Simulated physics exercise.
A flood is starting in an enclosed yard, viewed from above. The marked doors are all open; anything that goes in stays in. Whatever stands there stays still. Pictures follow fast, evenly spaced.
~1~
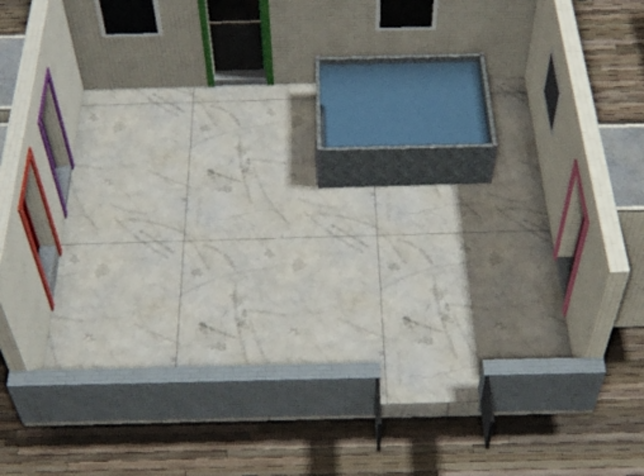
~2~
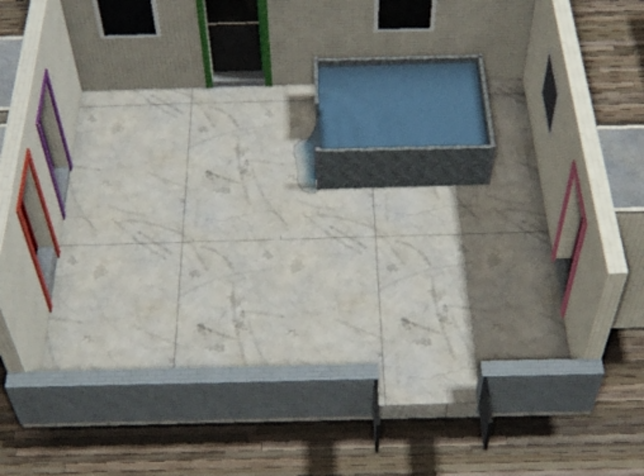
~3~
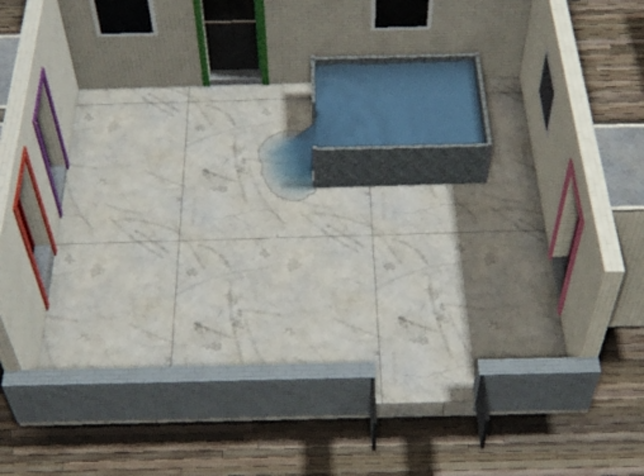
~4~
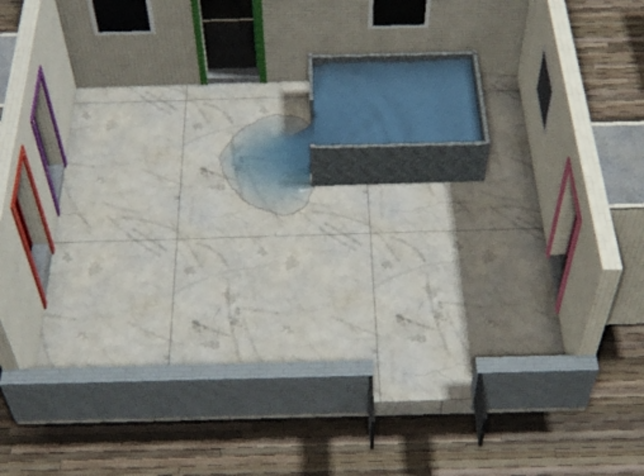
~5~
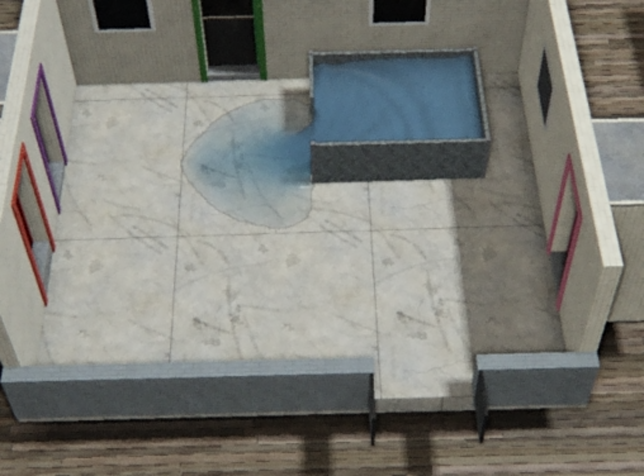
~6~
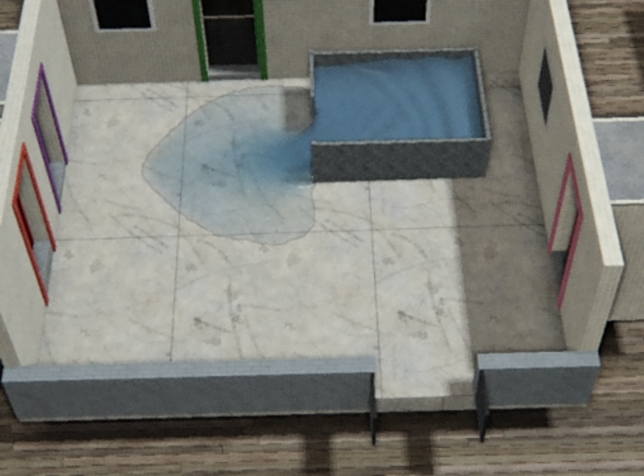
Walled yard seen from above, water pouring from a gap in the raised tank's left side and spreading leftward across pale flooring.
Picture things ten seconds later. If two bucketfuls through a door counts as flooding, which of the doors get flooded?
The purple door gets flooded; the pink door does not get flooded; the green door does not get flooded; the red door does not get flooded.
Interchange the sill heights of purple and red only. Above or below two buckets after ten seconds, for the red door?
Result, red door: Ends up above.
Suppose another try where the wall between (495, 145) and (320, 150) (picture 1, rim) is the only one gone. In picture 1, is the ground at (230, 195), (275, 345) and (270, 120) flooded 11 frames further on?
Unwetted, submerged, unwetted.
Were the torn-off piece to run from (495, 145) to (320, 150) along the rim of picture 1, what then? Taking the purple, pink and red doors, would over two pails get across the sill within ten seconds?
Going door by door: The purple one stays safe, the pink one gets too much, and the red one stays safe.
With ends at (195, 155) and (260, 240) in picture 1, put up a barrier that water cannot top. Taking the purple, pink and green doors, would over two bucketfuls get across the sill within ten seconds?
Door by door, purple comes in under, pink comes in under, green comes in over.
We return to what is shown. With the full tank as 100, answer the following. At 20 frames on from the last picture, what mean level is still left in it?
My best guess is about 48 per cent.
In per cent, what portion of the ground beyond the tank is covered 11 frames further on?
Near 45 in a hundred.
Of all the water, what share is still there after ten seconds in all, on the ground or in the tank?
Roughly 90 per cent.
A moment on, water covers 35 % of the floor; the purple door under two buckets in, the pink door not reached, the green door wet at the sill, nothing in, the red door not reached.
Next, water covers 45 % of the floor; the purple door far over two buckets in, the pink door not reached, the green door wet at the sill, nothing in, the red door wet at the sill, nothing in.
Then, water covers 50 % of the floor; the purple door far over two buckets in, the pink door not reached, the green door wet at the sill, nothing in, the red door wet at the sill, nothing in.
Later, water covers 70 % of the floor; the purple door far over two buckets in, the pink door not reached, the green door wet at the sill, nothing in, the red door wet at the sill, nothing in.
In the end, water covers 95 % of the floor; the purple door far over two buckets in, the pink door wet at the sill, nothing in, the green door wet at the sill, nothing in, the red door wet at the sill, nothing in.
